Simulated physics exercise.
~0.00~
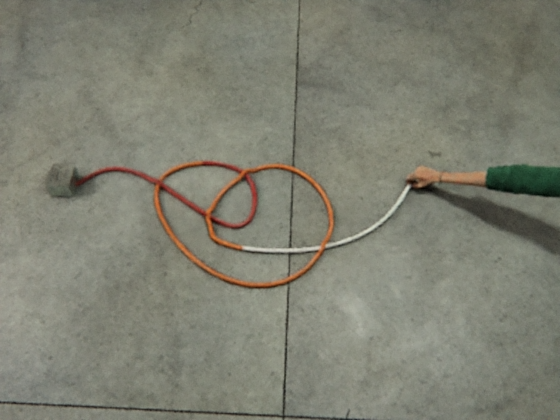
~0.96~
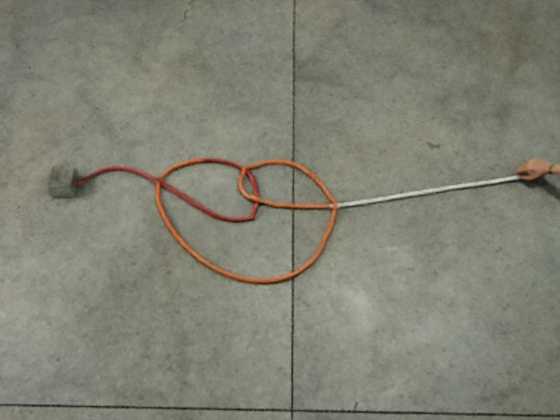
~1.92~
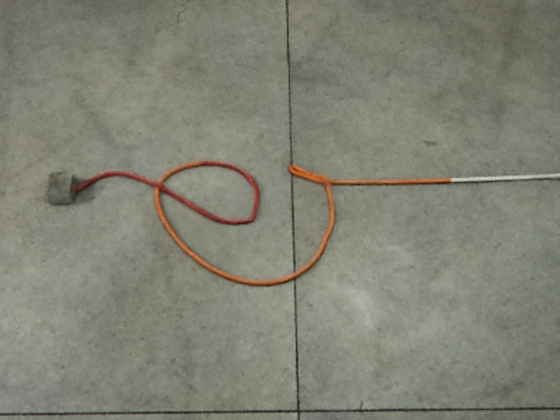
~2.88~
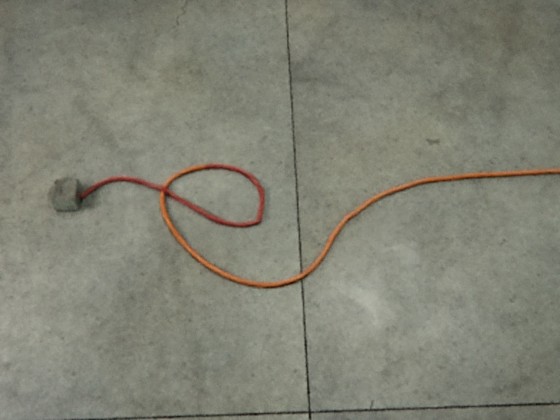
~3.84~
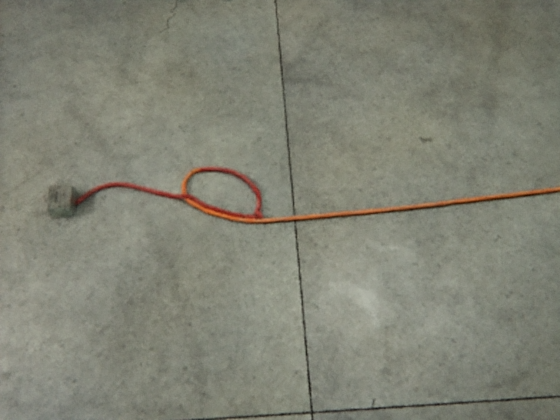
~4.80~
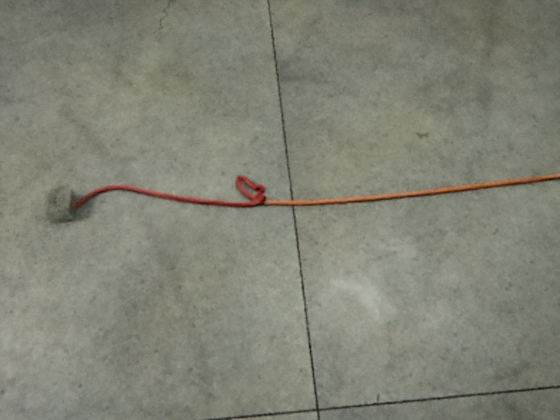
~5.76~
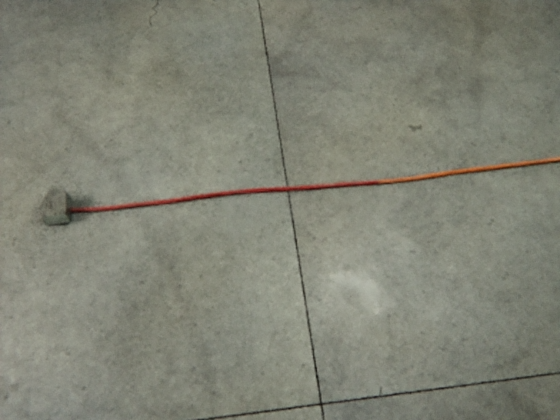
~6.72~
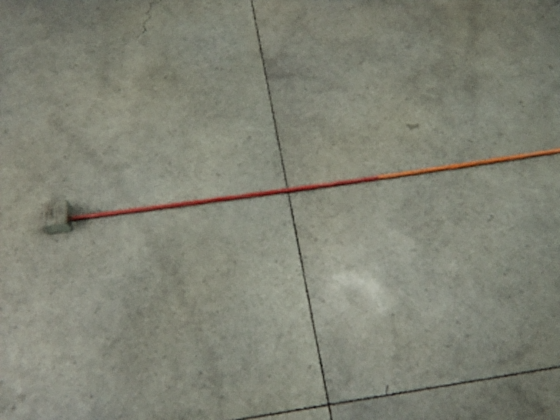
On a concrete floor, a hand pulling a looped red, orange and white rope rightward from a block until it runs straight.
